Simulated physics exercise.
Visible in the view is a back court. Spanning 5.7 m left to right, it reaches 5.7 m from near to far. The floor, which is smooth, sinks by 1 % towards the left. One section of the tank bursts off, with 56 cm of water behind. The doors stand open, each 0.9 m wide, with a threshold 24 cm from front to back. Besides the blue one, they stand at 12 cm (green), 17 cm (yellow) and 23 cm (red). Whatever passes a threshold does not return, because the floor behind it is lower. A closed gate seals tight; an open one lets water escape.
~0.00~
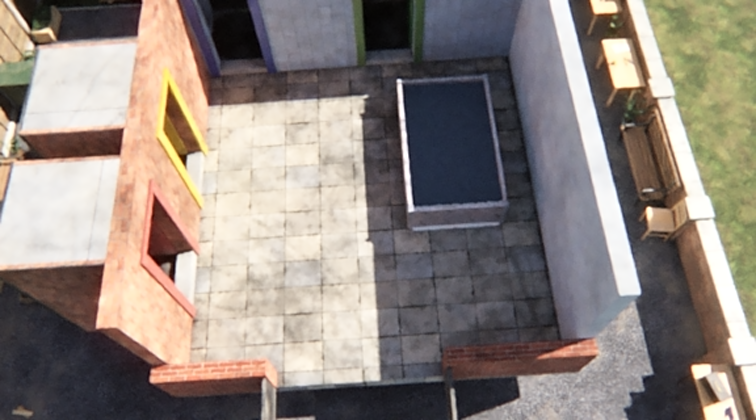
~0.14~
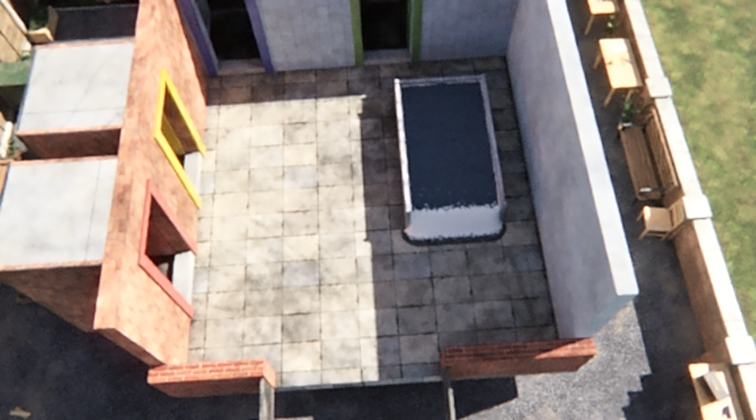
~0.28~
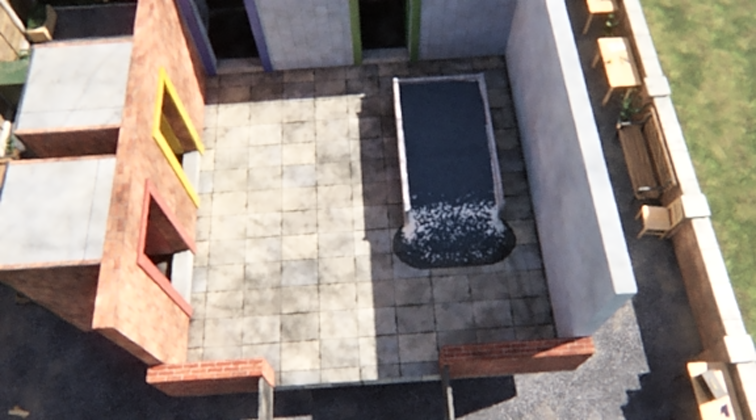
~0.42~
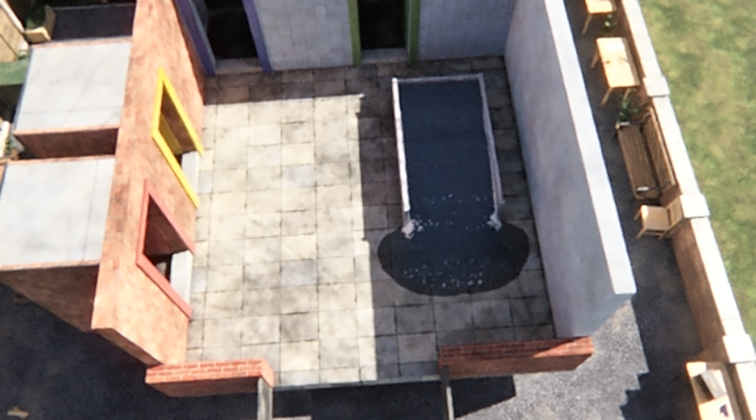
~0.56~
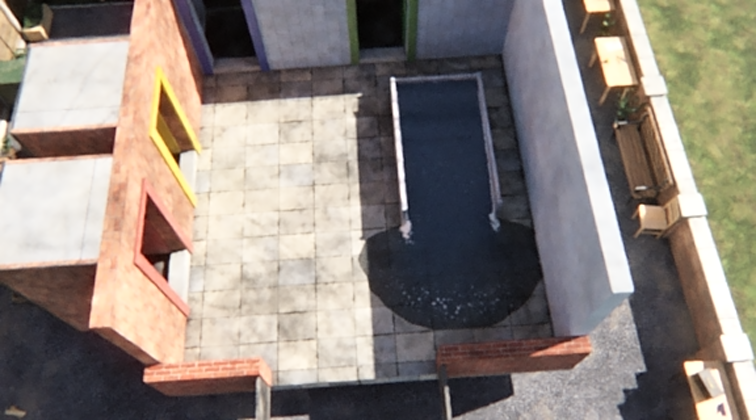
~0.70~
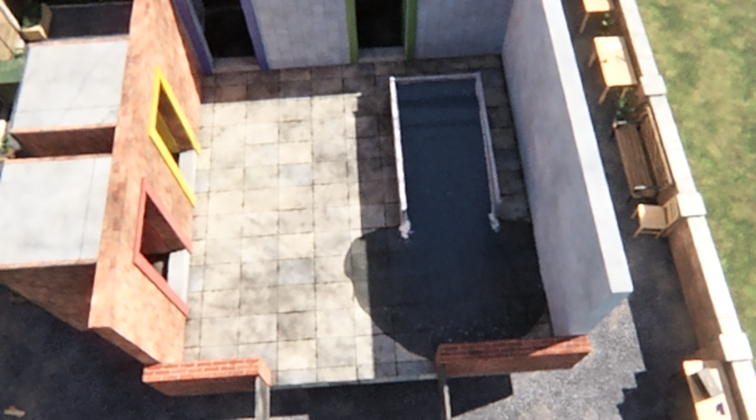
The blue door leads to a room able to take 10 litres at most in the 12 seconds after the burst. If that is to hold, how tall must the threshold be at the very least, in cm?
Close to 6.5 cm is just enough.
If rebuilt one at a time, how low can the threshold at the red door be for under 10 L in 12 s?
Roughly 7.5 cm at the red door.
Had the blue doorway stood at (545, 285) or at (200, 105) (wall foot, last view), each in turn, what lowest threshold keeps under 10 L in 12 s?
In turn: About 21 cm, about 6.5 cm.
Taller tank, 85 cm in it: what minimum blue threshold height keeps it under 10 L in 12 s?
The step needs to be some 12.0 cm.
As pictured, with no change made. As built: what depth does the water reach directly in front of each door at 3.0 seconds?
In cm: Blue 0, green 0, yellow 0, red 0.
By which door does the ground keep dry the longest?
Door: Blue.
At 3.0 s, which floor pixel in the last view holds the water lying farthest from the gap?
Close to pixel (194, 374).
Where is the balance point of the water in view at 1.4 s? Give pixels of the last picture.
Near (445, 202).
After 1.4 s water covers 25 % of the floor, deepest (36 cm) near (550, 349); it has not reached the blue door.
After 3.0 s water covers 30 % of the floor, deepest (26 cm) near (479, 354); it has not reached the blue door.
After 12.0 s water covers 90 % of the floor, deepest (10 cm) near (198, 151); 7 cm at the blue door, 0 litres in over its 13 cm threshold.
At the blue door as built, the water arrived by 7.6 s and peaked near 9 cm at 9.6 s.
Run again over the same 12 s with other heights there, 14 litres in over 6 cm, 7 litres over 7 cm. The limit of 10 litres is kept from about 6.5 cm up.
